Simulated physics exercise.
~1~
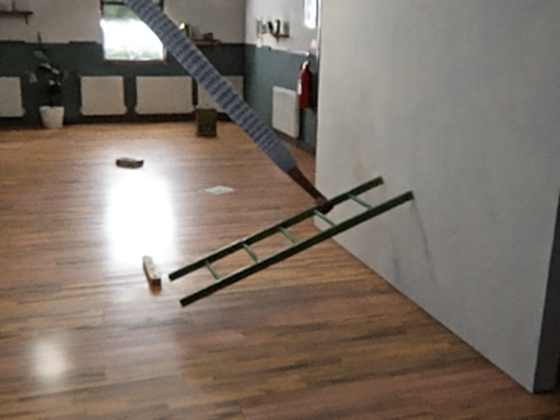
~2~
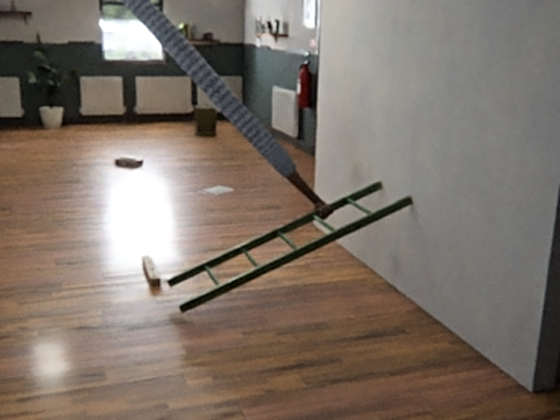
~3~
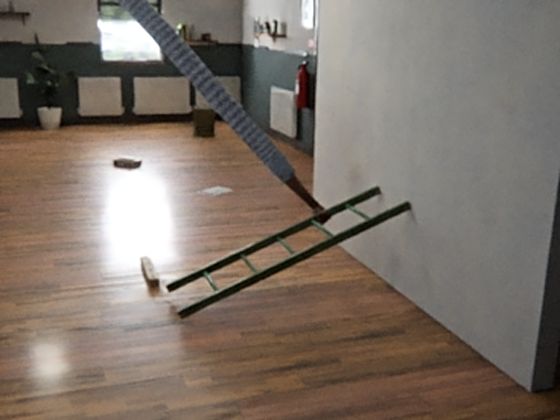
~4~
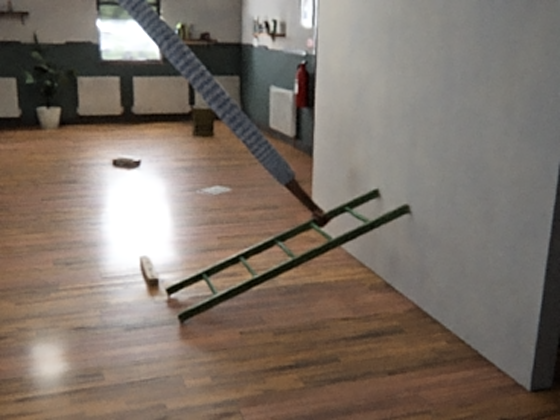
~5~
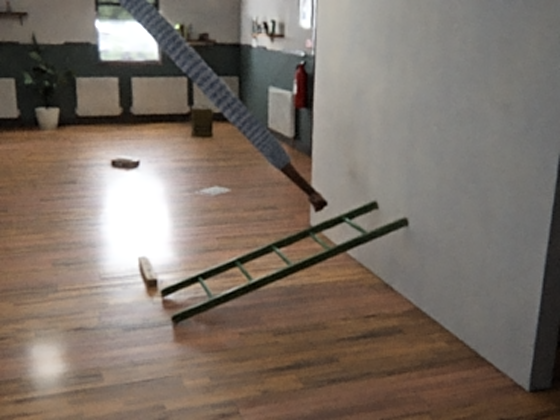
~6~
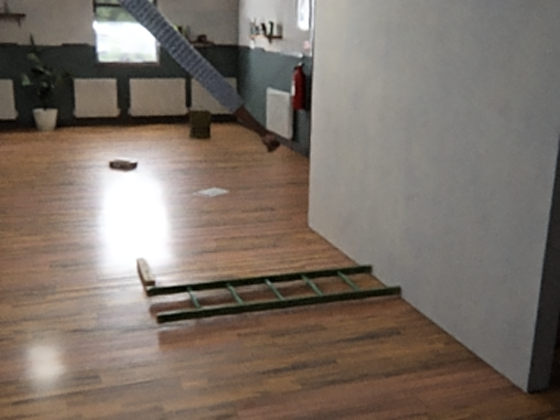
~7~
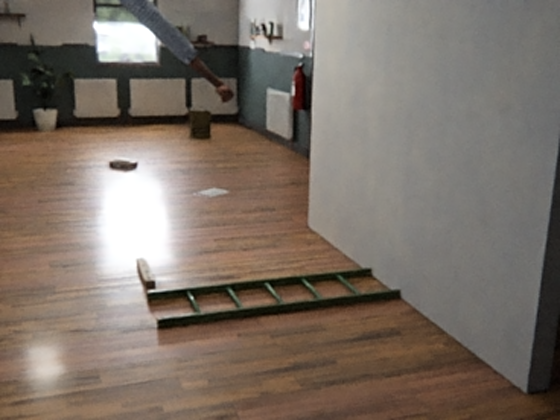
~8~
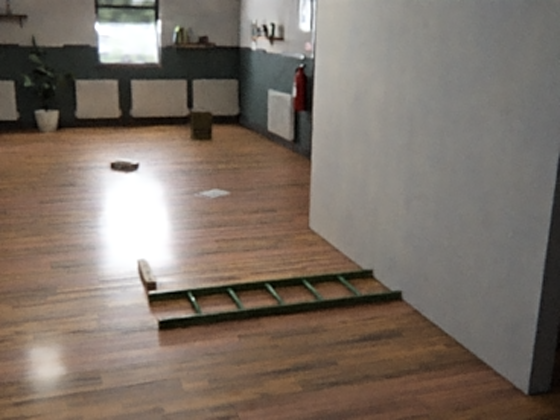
Green ladder leaning on a pale wall, lowering slightly under a sleeved arm, then slipping down flat onto the wooden floor once released.
